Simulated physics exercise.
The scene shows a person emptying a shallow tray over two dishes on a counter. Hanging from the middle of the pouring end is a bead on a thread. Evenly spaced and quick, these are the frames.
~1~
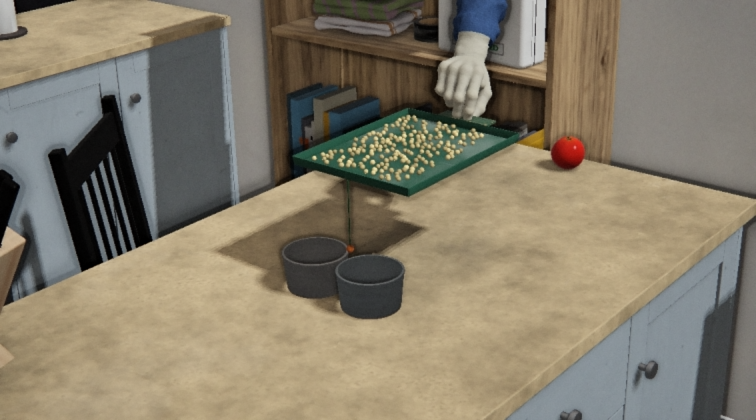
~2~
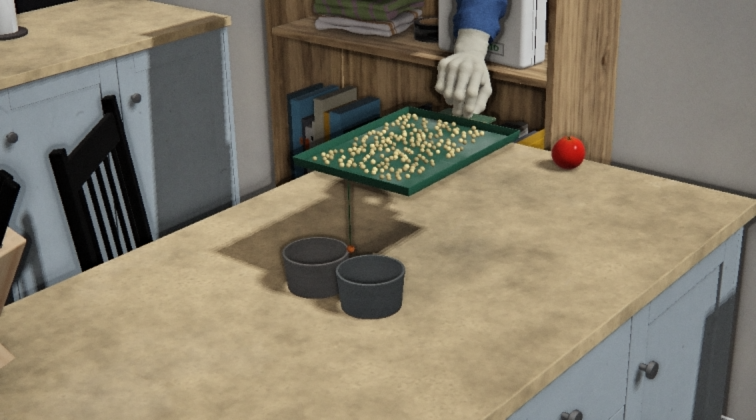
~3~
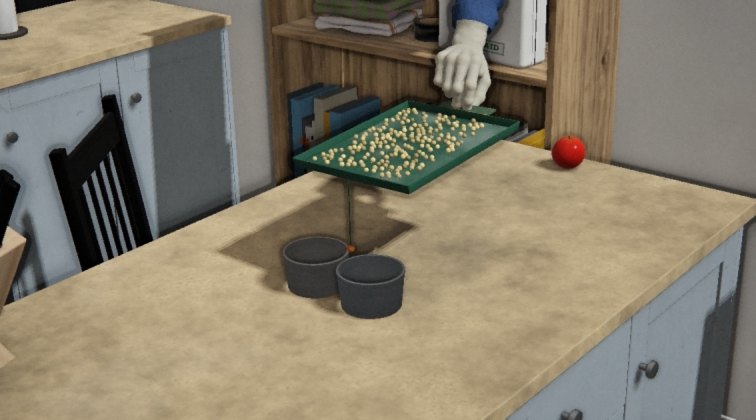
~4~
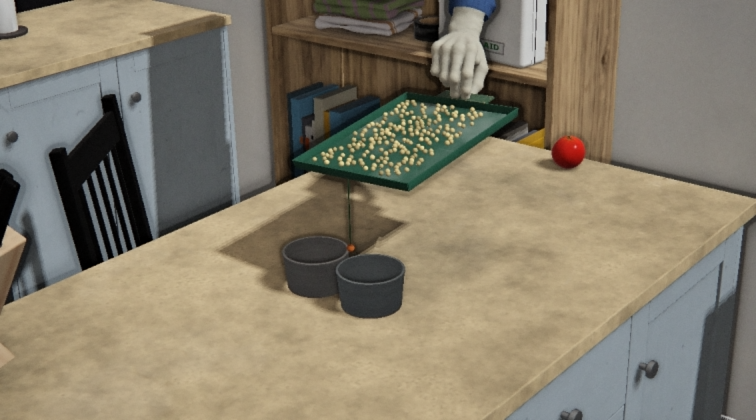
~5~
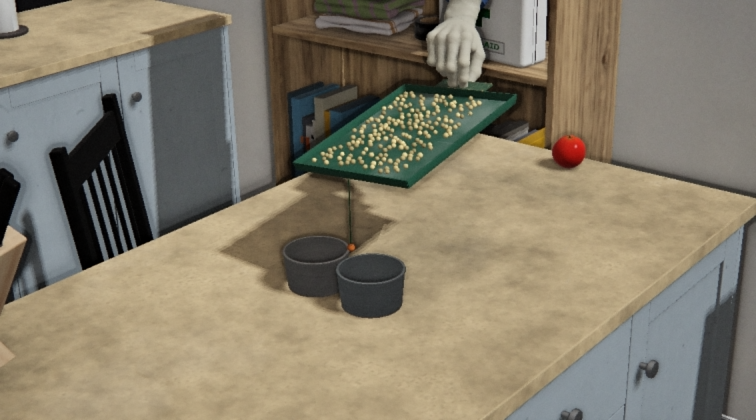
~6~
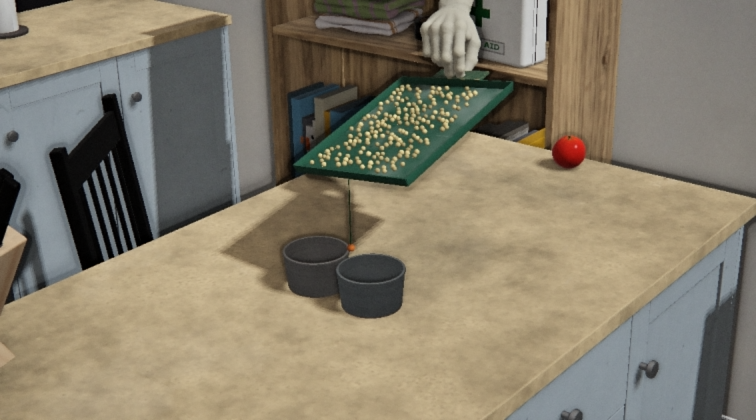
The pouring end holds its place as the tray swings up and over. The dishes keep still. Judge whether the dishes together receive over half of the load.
Between them the dishes get the bulk of it.
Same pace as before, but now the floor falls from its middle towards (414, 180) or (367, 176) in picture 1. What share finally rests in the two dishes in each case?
Somewhere close to 30 % the first time, 40 % the second.
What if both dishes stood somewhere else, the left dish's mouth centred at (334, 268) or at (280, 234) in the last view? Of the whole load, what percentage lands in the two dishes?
Trial 1: 10 percent; trial 2: 60 percent.
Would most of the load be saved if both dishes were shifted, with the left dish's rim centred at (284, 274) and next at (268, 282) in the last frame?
For the two places in order: A minority share, a minority share.
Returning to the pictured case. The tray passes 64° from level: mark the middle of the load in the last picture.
The load is centred near (316, 172).
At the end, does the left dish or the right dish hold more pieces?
The one at left ends up fuller.
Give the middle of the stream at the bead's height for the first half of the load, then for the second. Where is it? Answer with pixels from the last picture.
Early-half point (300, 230); late-half point (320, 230).
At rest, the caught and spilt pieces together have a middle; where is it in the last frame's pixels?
Around (310, 277), give or take.
Just after the last frame, tray tipped steeply; the larger part on the tray; about a tenth in the left dish; about a tenth outside both; about a tenth in the air.
A moment on, tray tipped past a quarter turn; roughly a quarter on the tray; roughly a quarter in the left dish; roughly a quarter outside both; roughly a third in the air.
Further on, tray tipped past a quarter turn; roughly two thirds in the left dish; roughly a third outside both.
When it is over, tray tipped past a quarter turn; not one in the right dish; roughly two thirds in the left dish; roughly a third outside both.
